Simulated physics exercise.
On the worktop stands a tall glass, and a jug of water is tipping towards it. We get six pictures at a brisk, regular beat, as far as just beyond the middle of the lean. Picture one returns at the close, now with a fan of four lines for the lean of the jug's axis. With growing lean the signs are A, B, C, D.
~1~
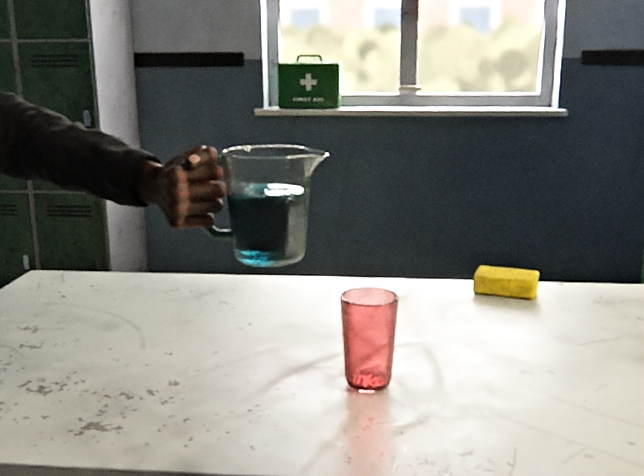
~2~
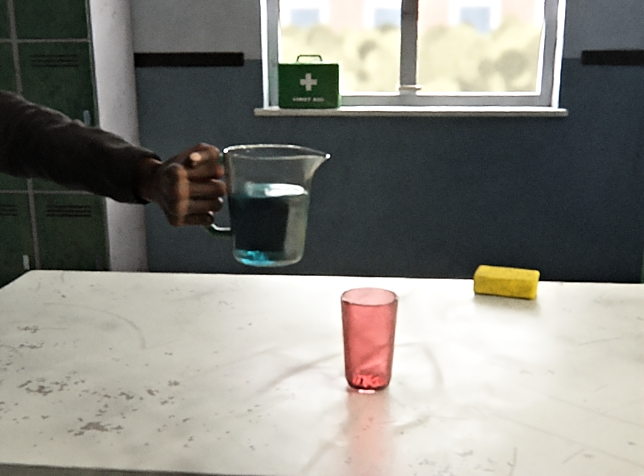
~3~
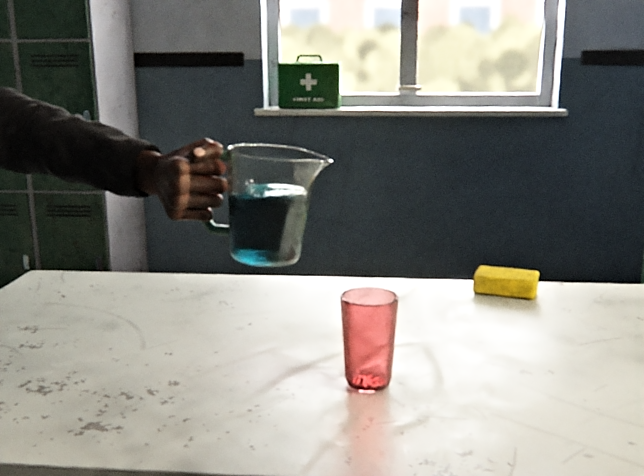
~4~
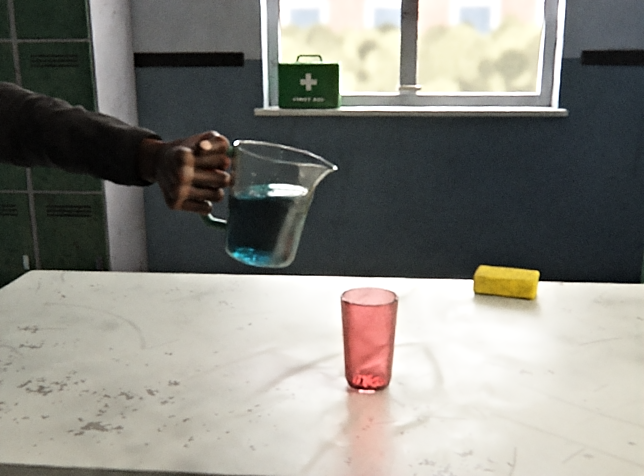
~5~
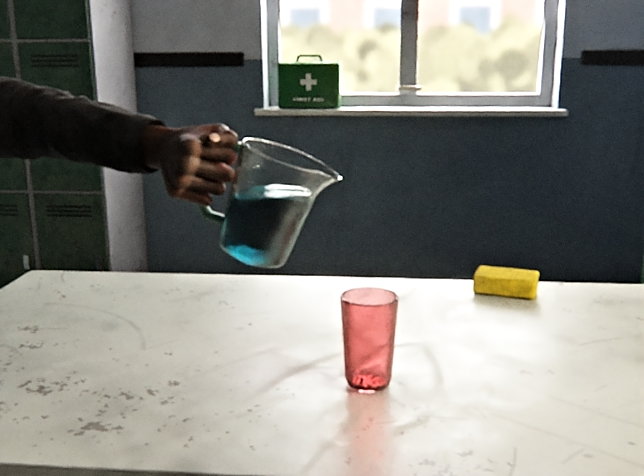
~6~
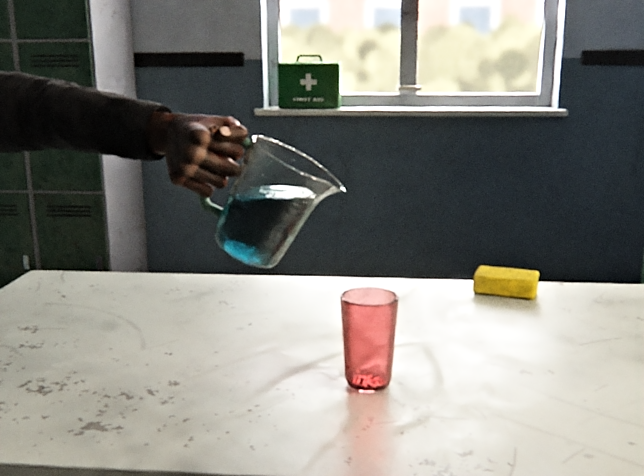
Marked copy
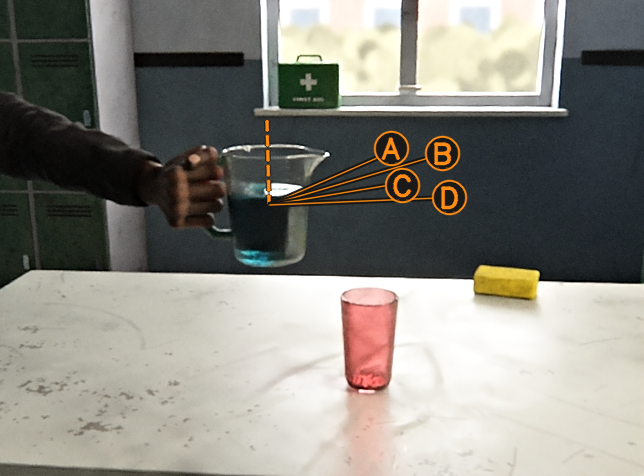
A room with a scuffed white worktop, green lockers at left and a bright window behind is seen from the front by a still camera. A red translucent tall glass stands near the centre, a yellow block lies to the right, and a green first aid box sits on the sill. From the left, a dark-sleeved arm holds a clear jug of blue water and gradually tilts it rightward.
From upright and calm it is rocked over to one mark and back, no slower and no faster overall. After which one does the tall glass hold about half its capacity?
Mark A.
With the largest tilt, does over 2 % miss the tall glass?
Yes.
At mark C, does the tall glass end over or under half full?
Over.
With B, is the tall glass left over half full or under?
Over.
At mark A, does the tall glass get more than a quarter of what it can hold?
Yes, clearly.
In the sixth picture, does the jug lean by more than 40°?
No.
In orange, A at (376, 158); B at (426, 158); C at (385, 185); D at (432, 198).
With A, the tall glass ends with about 52 % of what it can hold; 4 % of the water is spilt.
With B, the tall glass ends with about 73 % of what it can hold; 6 % of the water is spilt.
With C, the tall glass ends with about 85 % of what it can hold; 13 % of the water is spilt.
With D, the tall glass ends with about 88 % of what it can hold; 24 % of the water is spilt.
